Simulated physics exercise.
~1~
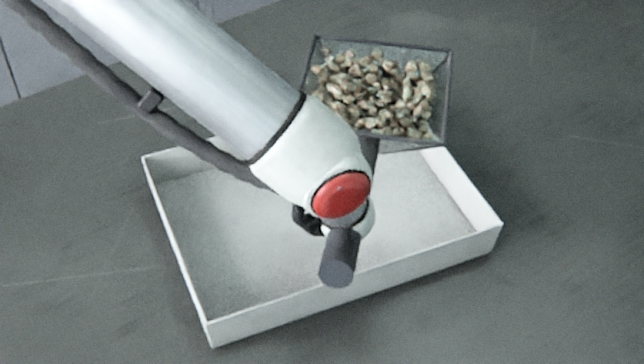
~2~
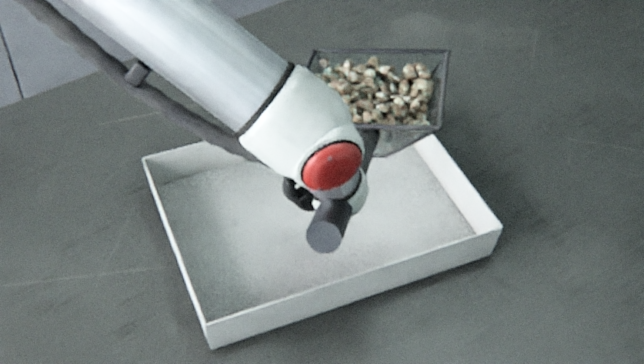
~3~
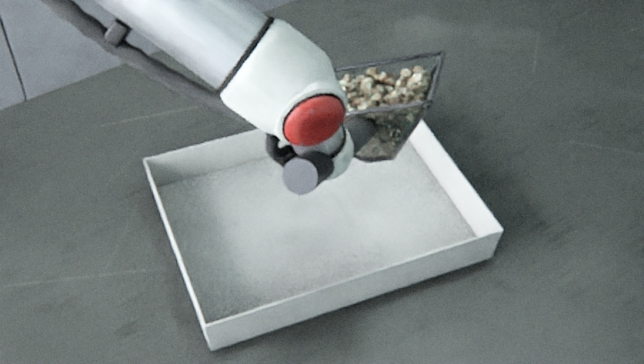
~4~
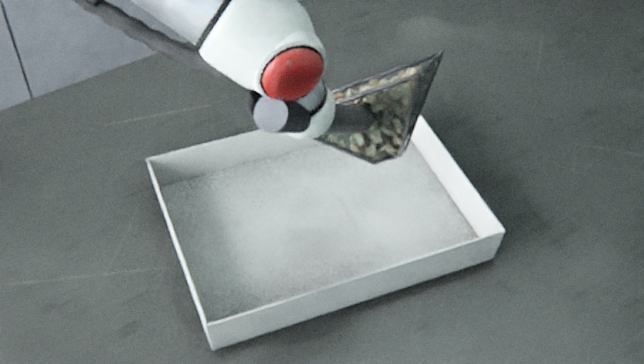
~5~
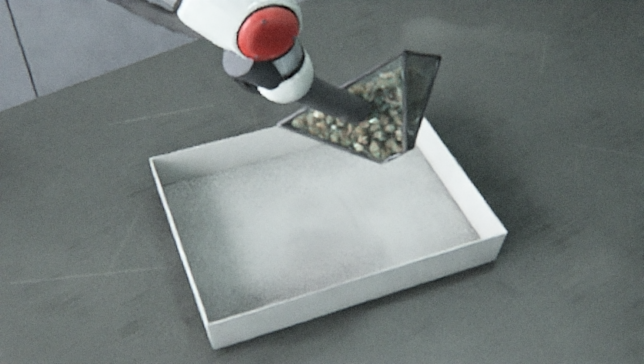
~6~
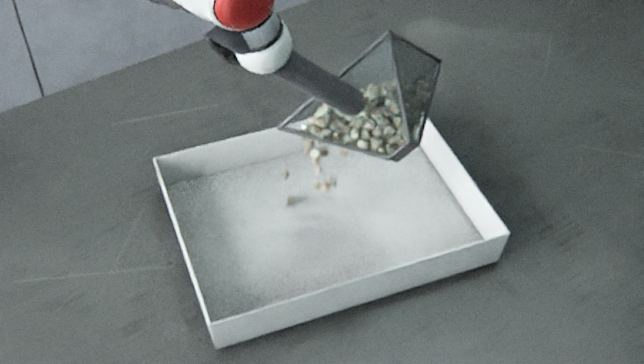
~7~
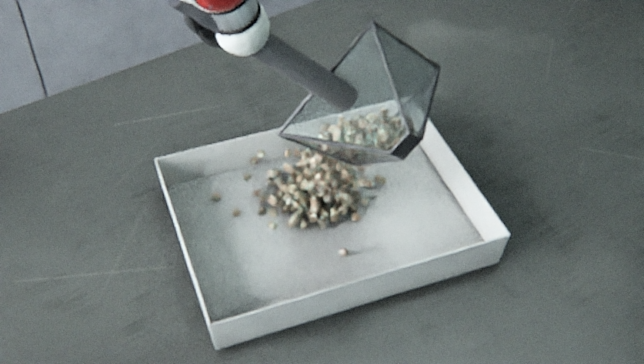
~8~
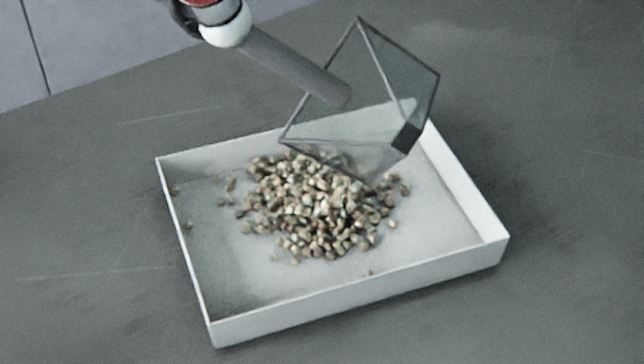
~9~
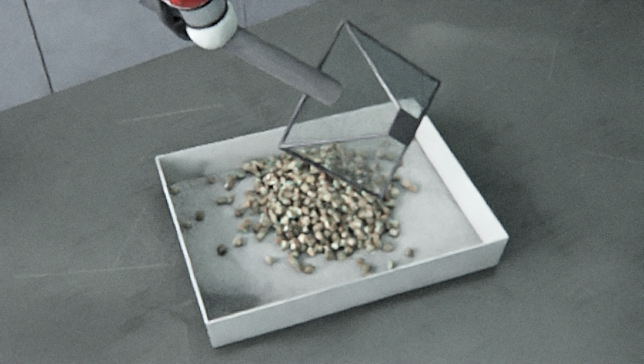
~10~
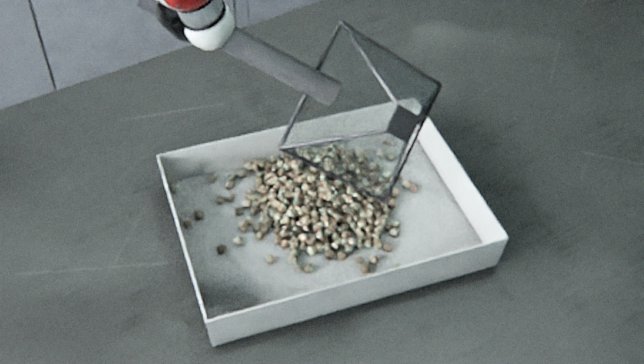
On a dark grey surface, a white robotic arm with a red cap holds a clear, flaring scoop of small stony pieces over the far side of a shallow white tray. The arm steadily tips the scoop, and at first the pieces stay inside. As the tilt steepens, a few drop from the lip, then the rest pour out in a rush. They land in a heap on the pale tray floor, with some scattering to the left. The scoop tips a little further and ends up empty above the tray, while the pile lies still.
